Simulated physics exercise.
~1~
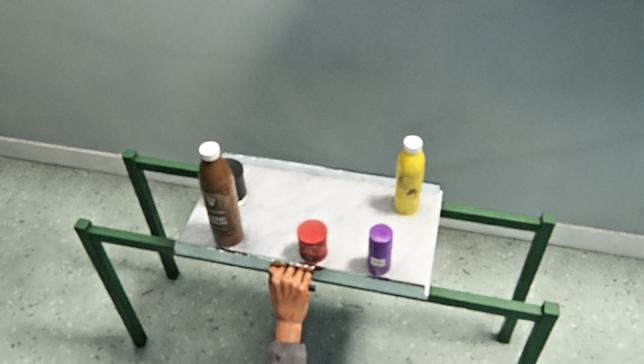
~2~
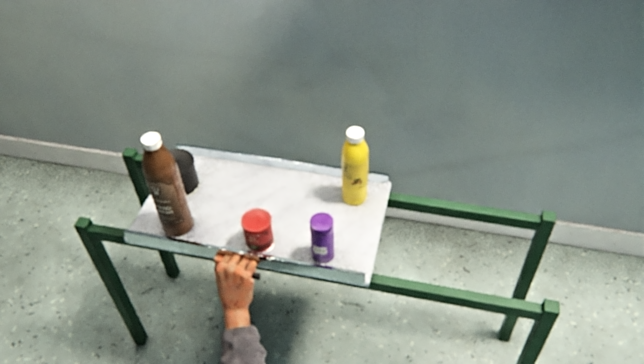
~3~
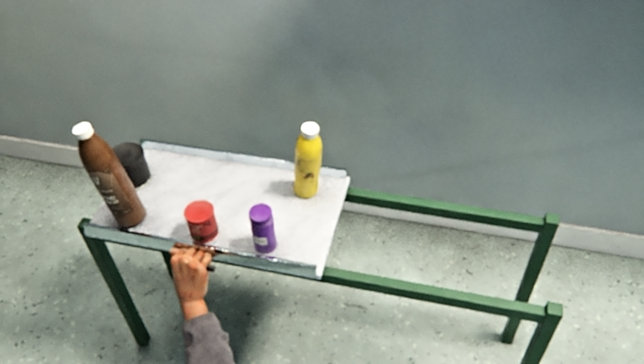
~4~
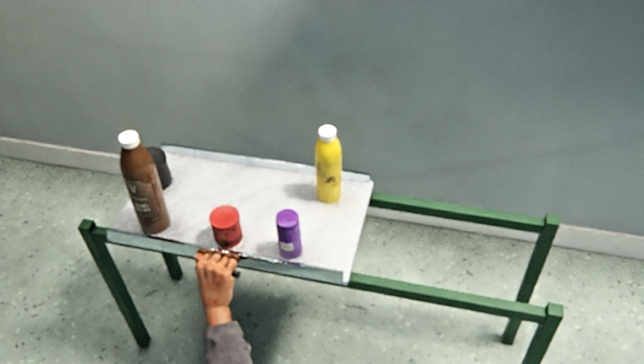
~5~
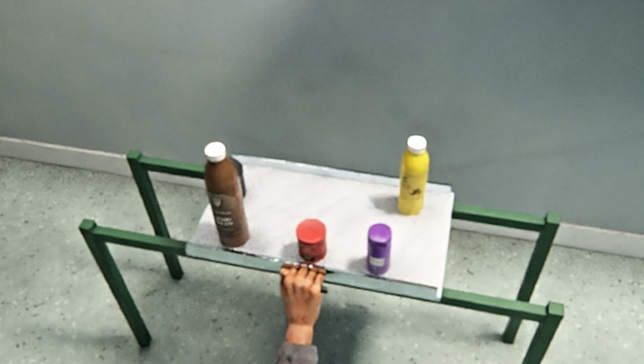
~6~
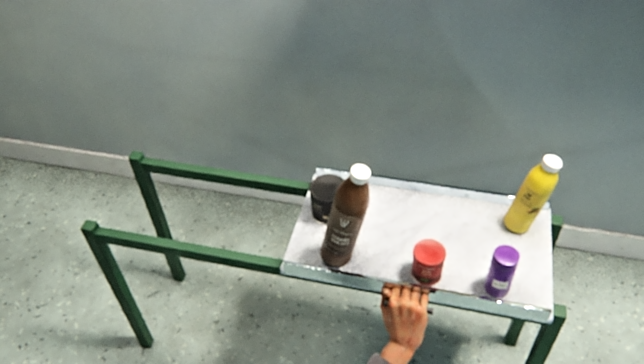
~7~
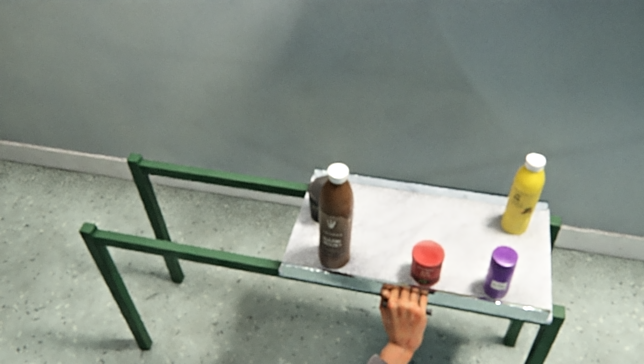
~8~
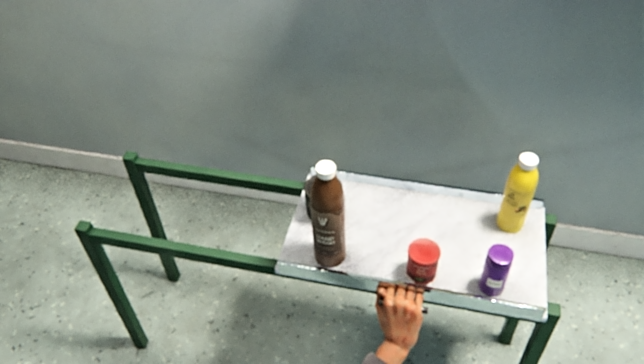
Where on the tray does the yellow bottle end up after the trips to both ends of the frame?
It ends up standing upright near the back right corner of the tray, in the same place where it started.
